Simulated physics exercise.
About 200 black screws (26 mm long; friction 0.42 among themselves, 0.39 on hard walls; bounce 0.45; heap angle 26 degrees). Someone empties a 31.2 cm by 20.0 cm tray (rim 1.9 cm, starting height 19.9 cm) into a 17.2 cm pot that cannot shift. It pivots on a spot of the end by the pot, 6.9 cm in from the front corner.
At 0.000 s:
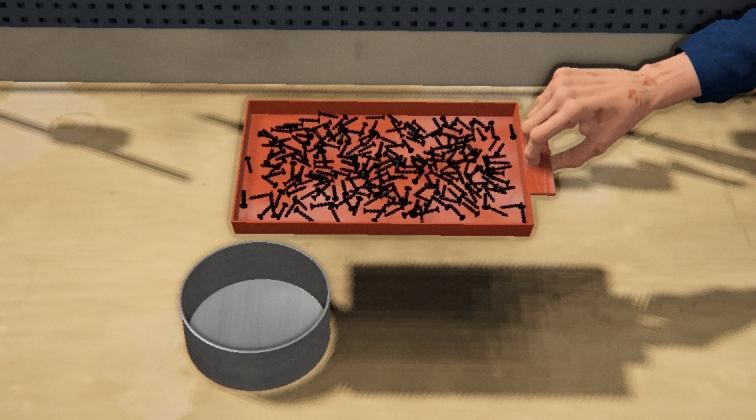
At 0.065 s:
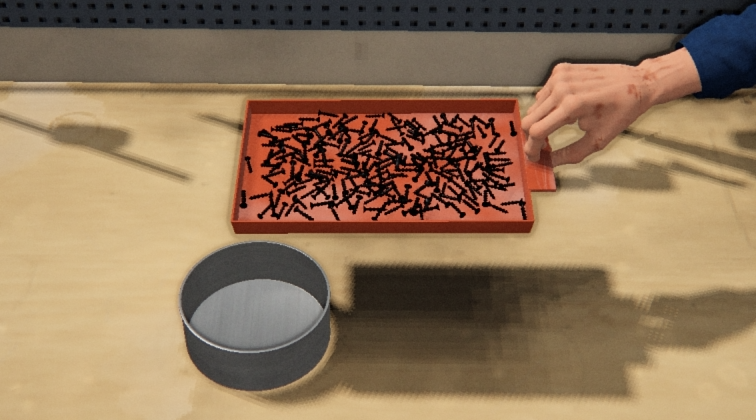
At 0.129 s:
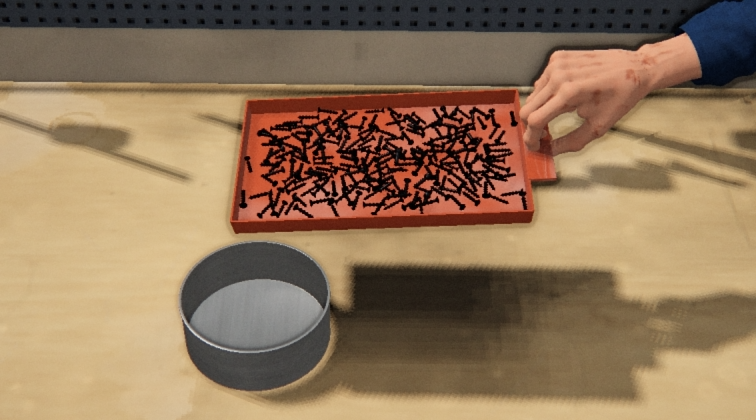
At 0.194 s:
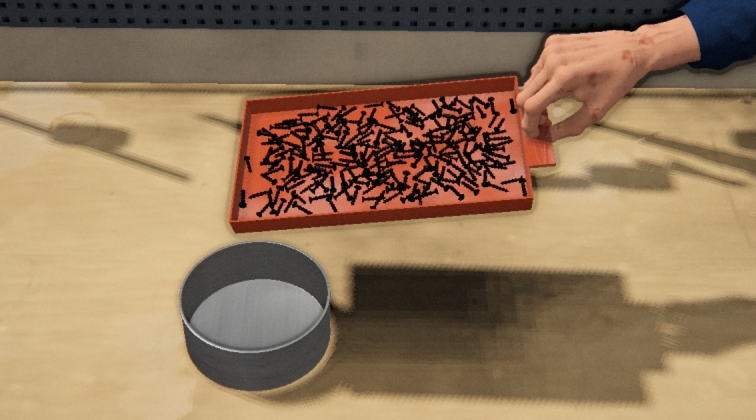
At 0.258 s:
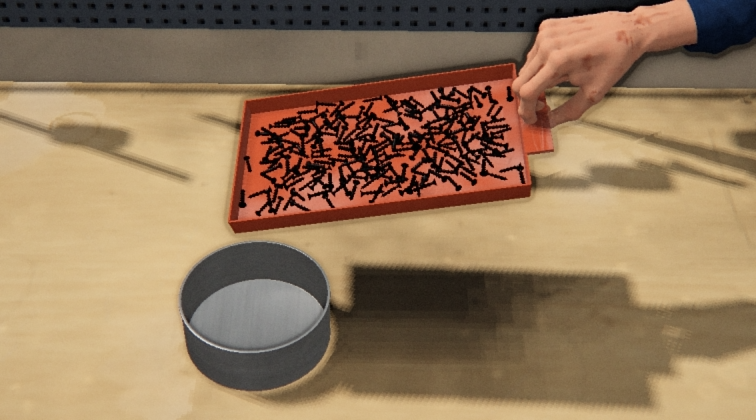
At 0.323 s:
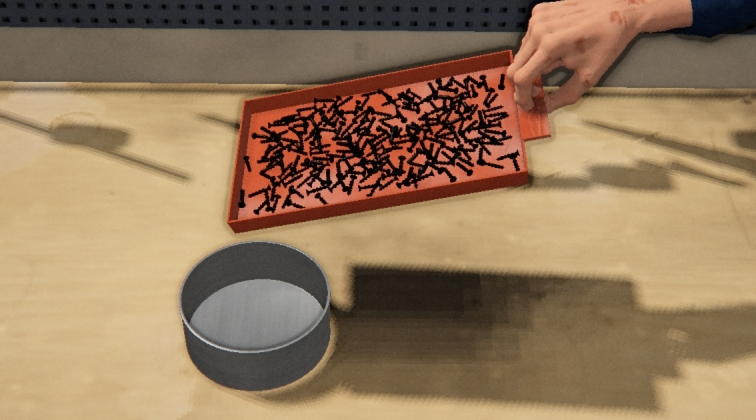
A hand raises the right end of a red tray of black screws, tilting it leftward.
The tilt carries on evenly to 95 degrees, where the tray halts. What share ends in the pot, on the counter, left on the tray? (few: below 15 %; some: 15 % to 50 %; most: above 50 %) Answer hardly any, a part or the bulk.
In the pot: A part; on the counter: The bulk; left on the tray: Hardly any.
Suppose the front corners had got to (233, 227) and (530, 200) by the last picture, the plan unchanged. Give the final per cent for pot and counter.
Pot 100, counter 0.
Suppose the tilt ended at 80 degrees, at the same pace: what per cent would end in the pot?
Then about 40 per cent.
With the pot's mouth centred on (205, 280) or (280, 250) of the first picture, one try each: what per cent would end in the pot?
About 65 and 20 per cent.
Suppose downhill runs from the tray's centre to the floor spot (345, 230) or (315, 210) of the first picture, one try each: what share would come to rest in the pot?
Some 65 and 100 per cent.
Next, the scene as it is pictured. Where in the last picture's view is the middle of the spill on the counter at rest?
At about (192, 263).
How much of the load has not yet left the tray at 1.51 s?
Roughly 60 per cent.
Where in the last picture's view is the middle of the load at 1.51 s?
Near (231, 162).
Then, at 1.03 s, tilt 52 degrees; the tray holds 95 %, the pot 0 %.
After 1.51 s, tilt 77 degrees; the tray holds 60 %, the pot 10 %.
After 2.05 s, tilt 95 degrees; the tray holds 10 %, the pot 30 %.
By 3.0 s all is still; pot 40 %, counter 60 %, tray 0 %.
